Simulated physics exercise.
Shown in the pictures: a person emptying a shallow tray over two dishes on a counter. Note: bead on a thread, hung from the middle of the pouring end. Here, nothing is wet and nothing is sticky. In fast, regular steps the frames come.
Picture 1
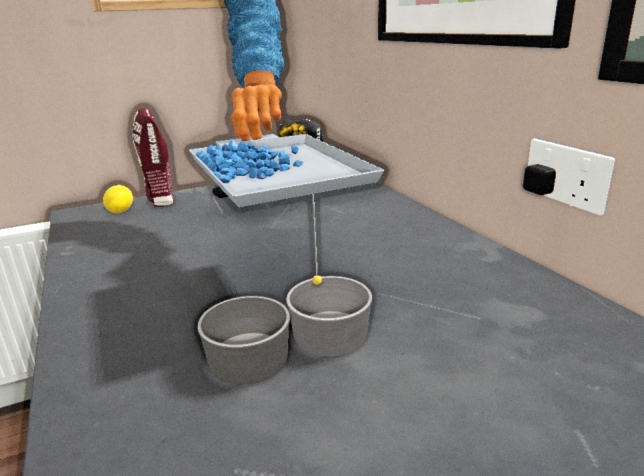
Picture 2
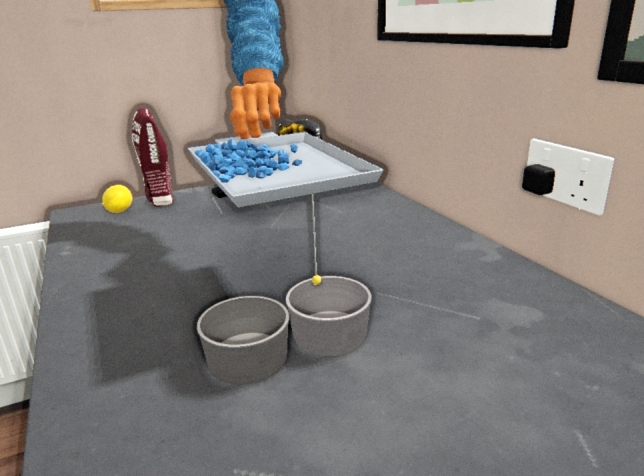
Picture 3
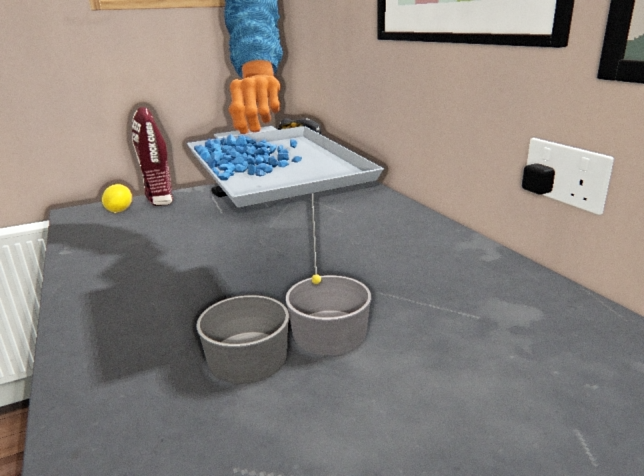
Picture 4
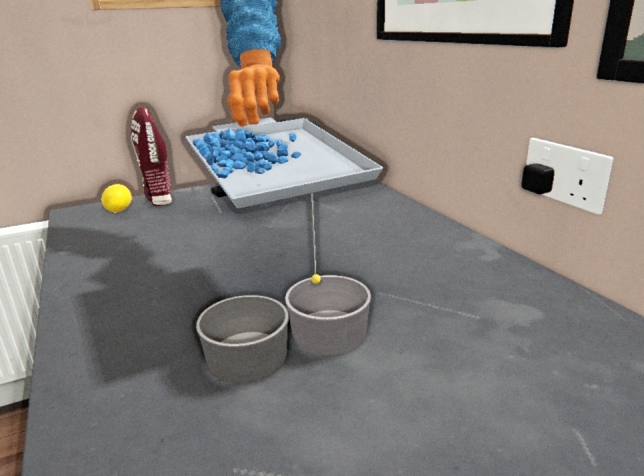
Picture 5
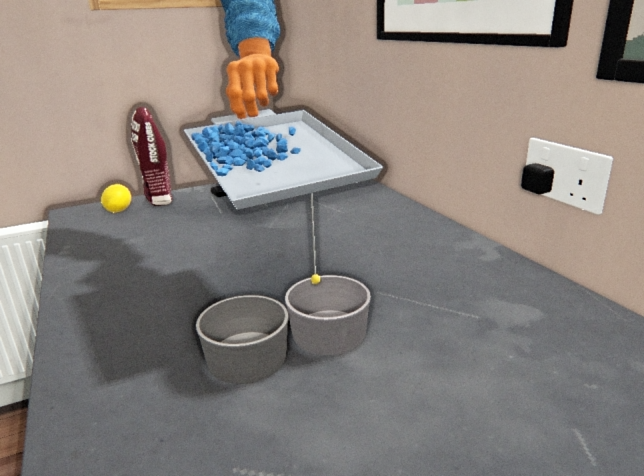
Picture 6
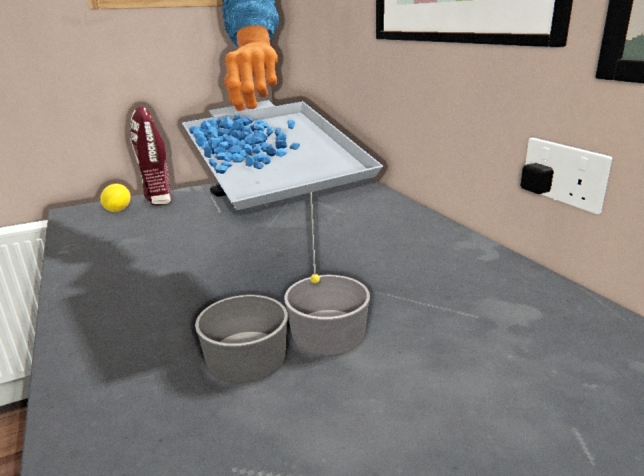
The clip opens on a hand in a blue sleeve at the back of a shallow tray of blue stones, held above two grey dishes on a dark counter. The hand slowly raises the tray's back edge, tilting it slightly toward the dishes, while the stones shift very little and the yellow bead hangs nearly still.
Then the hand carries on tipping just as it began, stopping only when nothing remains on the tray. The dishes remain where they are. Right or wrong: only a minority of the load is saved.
Wrong, most of it is saved.
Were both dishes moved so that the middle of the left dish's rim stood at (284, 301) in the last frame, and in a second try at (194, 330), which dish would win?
First try, the leftmost dish; second try, the rightmost dish.
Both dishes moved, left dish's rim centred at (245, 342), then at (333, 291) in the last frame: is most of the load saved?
Taking the tries in order: A major share, followed by a minor share.
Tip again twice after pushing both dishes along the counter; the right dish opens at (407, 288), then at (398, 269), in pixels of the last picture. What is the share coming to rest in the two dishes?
20, then 10 %.
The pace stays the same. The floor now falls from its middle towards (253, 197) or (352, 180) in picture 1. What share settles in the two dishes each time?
First case around 90 per cent, second case 10 per cent.
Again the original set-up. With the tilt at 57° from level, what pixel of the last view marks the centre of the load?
Its middle sits at about pixel (255, 184).
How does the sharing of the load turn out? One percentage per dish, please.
Result - left dish: 70 %; right dish: 10 %.
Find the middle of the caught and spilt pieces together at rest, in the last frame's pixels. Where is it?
It settles centred around (261, 350).
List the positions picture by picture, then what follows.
In the first picture, corners of the pouring end at (238, 193) and (377, 170), level; middle of the load at (241, 161), aquarium stones; left dish at (260, 359); right dish at (348, 332); bead on its thread at (317, 280).
In the second picture, corners of the pouring end at (237, 194) and (377, 169), level; middle of the load at (241, 160).
In the third picture, corners of the pouring end at (237, 194) and (377, 168), tipped barely, lowest at the left corner; middle of the load at (240, 156).
In the fourth picture, corners of the pouring end at (236, 195) and (376, 167), tipped a little, lowest at the left corner; middle of the load at (239, 150).
In the fifth picture, corners of the pouring end at (236, 197) and (376, 166), tipped a little, lowest at the left corner; middle of the load at (238, 145).
In the sixth picture, corners of the pouring end at (236, 198) and (376, 165), tipped a little, lowest at the left corner; middle of the load at (237, 140); left dish at (257, 358); right dish at (346, 331).
Soon, tray tipped steeply; most on the tray; a stray few in the left dish; a stray few in the right dish; a small part in the air.
A while on, tray tipped right over; a stray few on the tray; about two thirds in the left dish; a small part in the right dish; about a quarter outside both; a small part in the air.
Towards the end, tray tipped past a quarter turn; about two thirds in the left dish; a small part in the right dish; about a quarter outside both.
Finally, tray tipped past a quarter turn; about two thirds in the left dish; a small part in the right dish; about a quarter outside both.
